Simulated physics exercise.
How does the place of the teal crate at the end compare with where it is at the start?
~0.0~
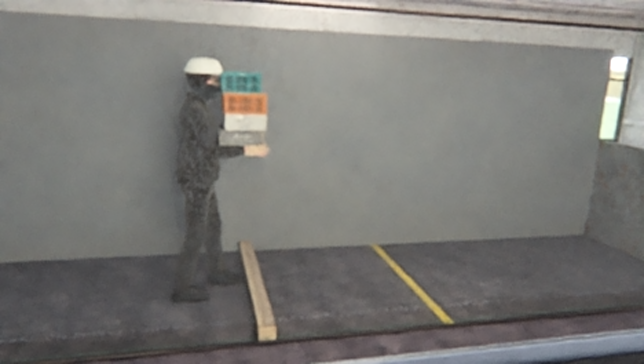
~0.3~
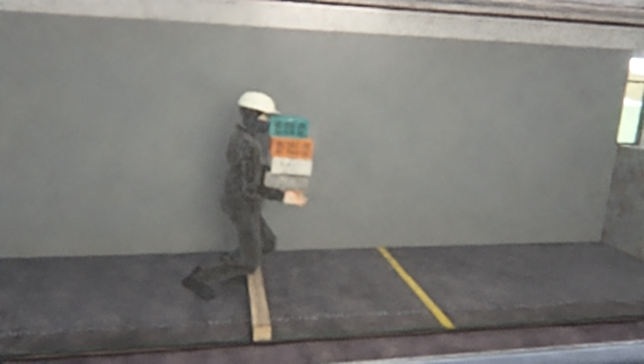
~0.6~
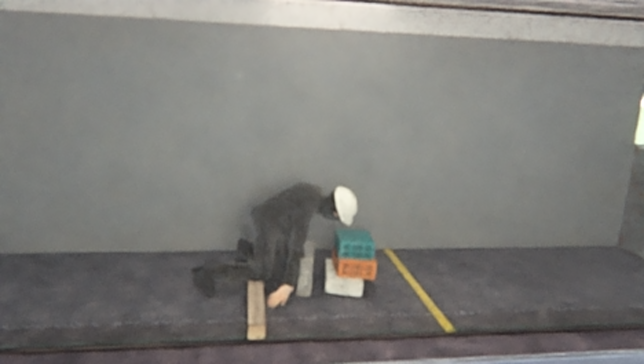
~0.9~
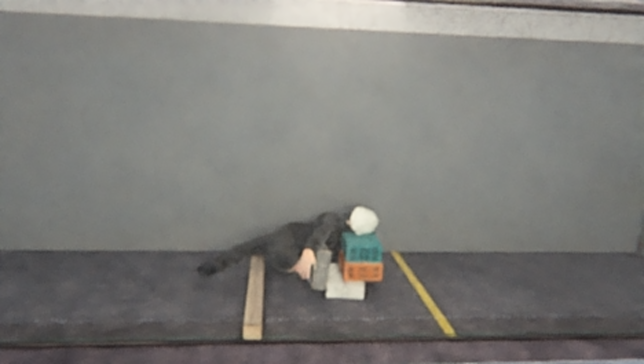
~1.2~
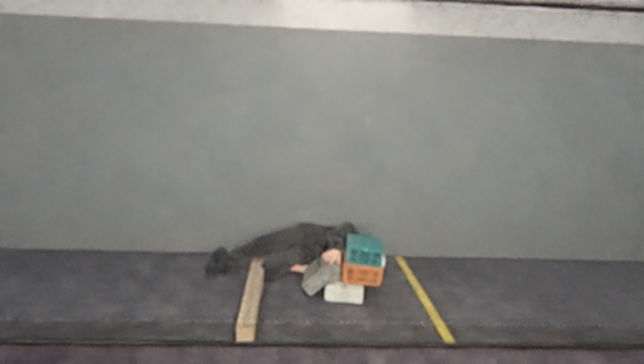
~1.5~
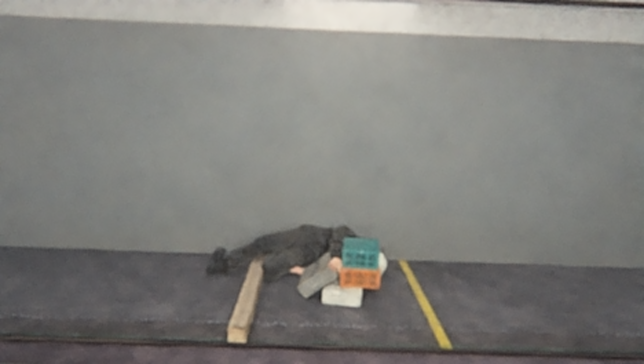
At the start the teal crate is held high on top of the stack near the figure's head, behind the rail. By the end it is farther right and down low, resting on the orange crate between the rail and the yellow line.
In a bare grey room with a dark floor, a figure in dark clothes and a white helmet stands behind a low wooden rail, holding a stack of four boxes. The figure moves right and tips forward at the rail, the stack still in front of the chest. Then the body folds down over the rail and the boxes drop to the floor, the grey carton turning onto its side. The figure sinks flat as the carton tilts further. At the end the figure lies slumped across the rail behind the boxes, all short of the yellow line.
